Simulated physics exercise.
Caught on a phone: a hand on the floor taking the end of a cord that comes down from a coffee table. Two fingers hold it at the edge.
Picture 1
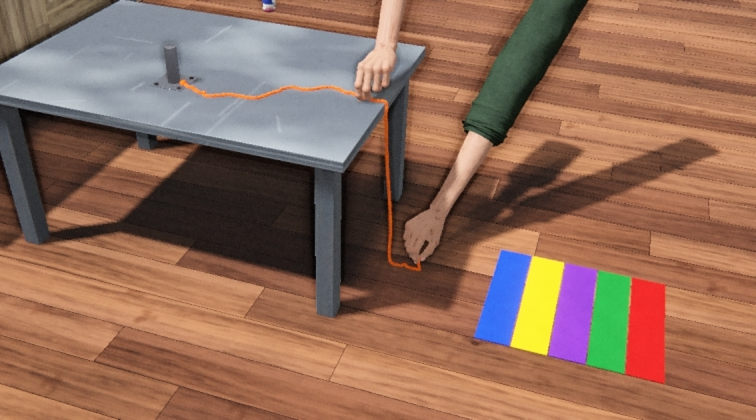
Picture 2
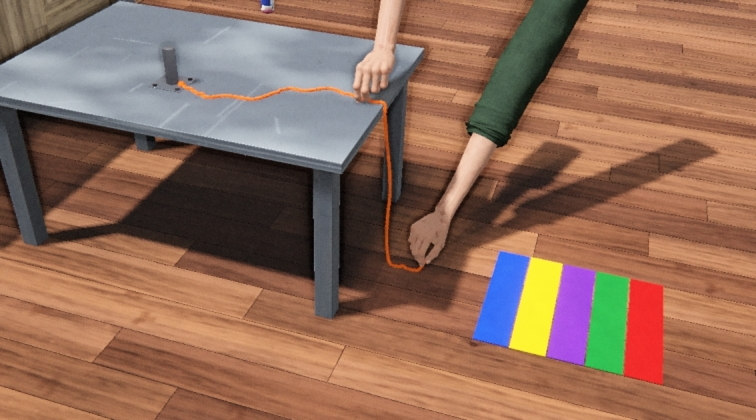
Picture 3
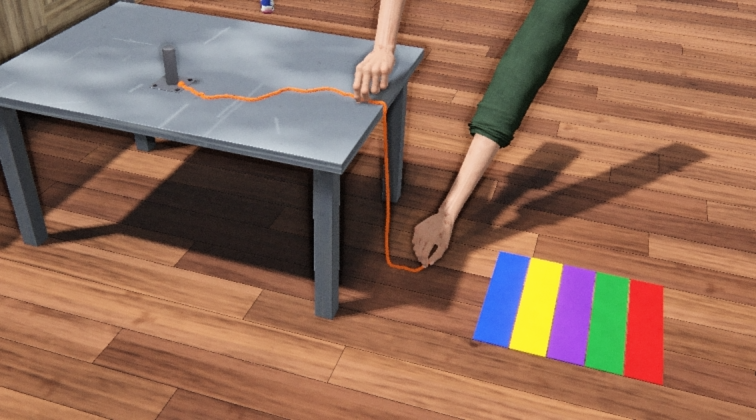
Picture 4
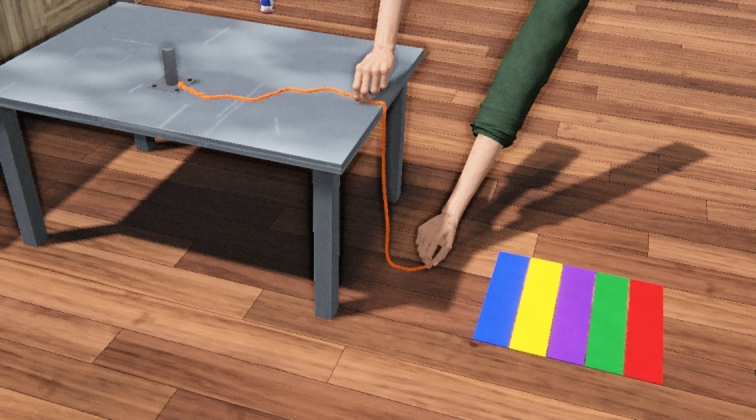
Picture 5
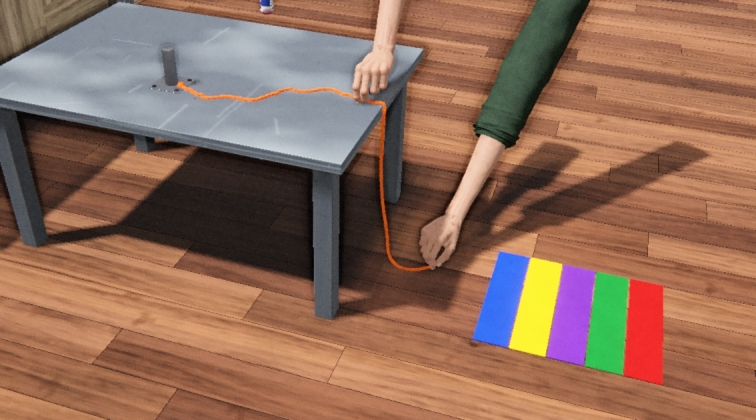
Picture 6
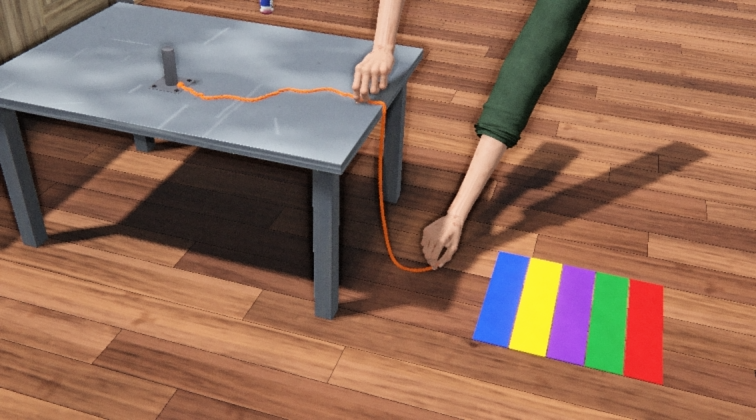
On a wooden floor beside a grey table, a hand drawing an orange cord's end slightly right while another pins it above.
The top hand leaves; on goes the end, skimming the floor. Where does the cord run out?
The end stops over the purple strip.
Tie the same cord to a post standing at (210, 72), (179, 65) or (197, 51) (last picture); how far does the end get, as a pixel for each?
About (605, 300), (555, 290) and (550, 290).
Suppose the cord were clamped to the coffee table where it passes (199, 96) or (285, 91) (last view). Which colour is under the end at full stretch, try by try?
Taking them in turn: Purple; yellow.
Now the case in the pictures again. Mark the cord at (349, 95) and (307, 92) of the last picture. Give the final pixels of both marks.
Near (380, 109) and (333, 102).
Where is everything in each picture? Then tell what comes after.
The first picture shows end (419, 259); blue (497, 324); yellow (533, 332); purple (570, 341); green (607, 350); red (646, 359).
The second picture shows end (424, 262); cord through (203, 94) (270, 95) (335, 90) (385, 123) (390, 189) (387, 248).
The third picture shows end (428, 263).
The fourth picture shows end (432, 264); cord through (203, 95) (270, 95) (334, 90) (384, 123) (384, 189) (387, 248).
The fifth picture shows end (435, 265).
The sixth picture shows end (437, 265); cord through (203, 95) (270, 95) (334, 91) (383, 123) (381, 188) (389, 248).
Soon after, end near (517, 283); over blue.
Then, end near (554, 291); over yellow.
At full stretch, end near (575, 296); over purple. It gets as far as the purple strip.
